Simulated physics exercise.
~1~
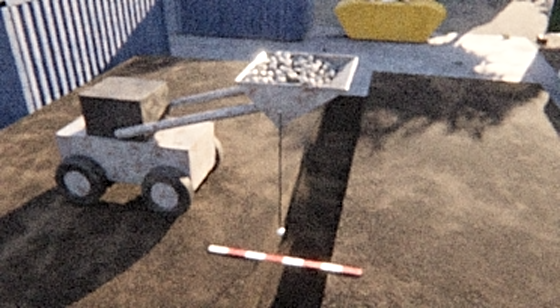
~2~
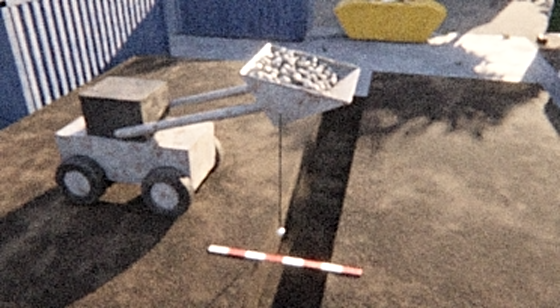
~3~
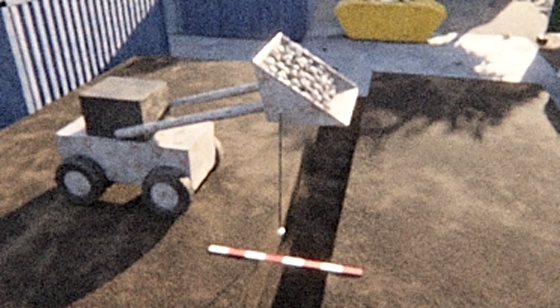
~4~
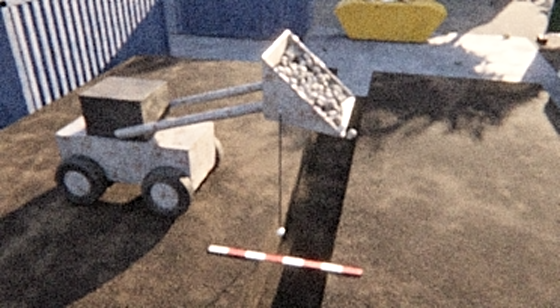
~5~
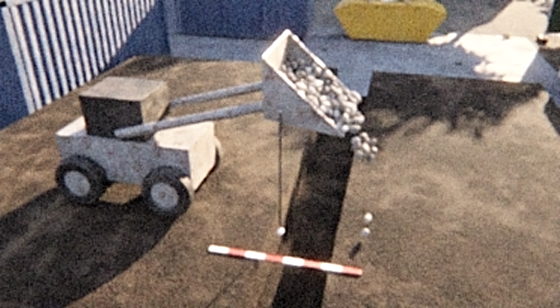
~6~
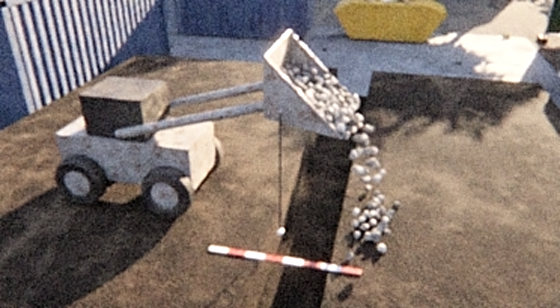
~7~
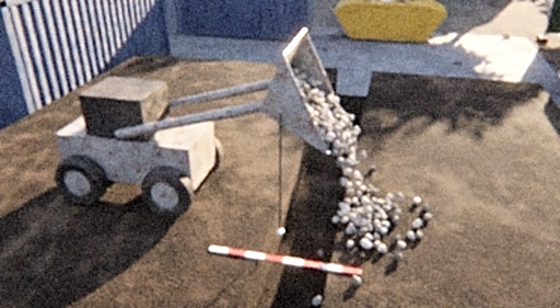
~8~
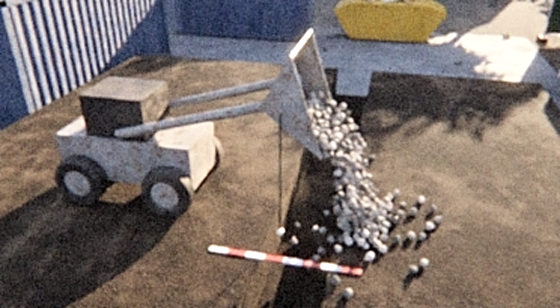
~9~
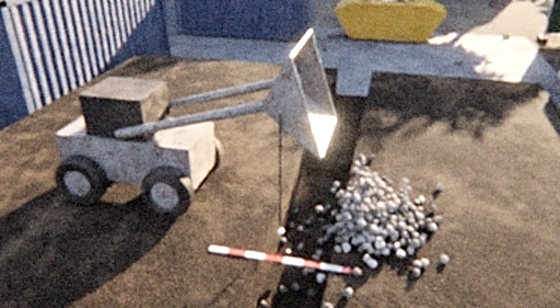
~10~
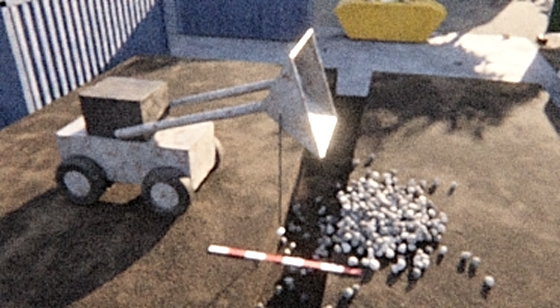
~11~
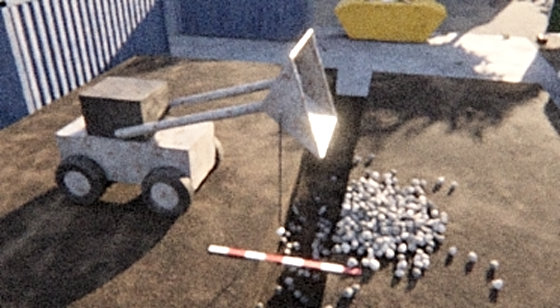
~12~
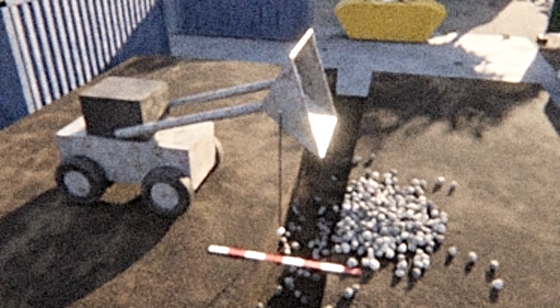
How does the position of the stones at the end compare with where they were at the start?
At the start the stones sit in the raised bucket of the loader. At the end they lie on the ground, lower and further right, mostly heaped beyond the trench with some in it.
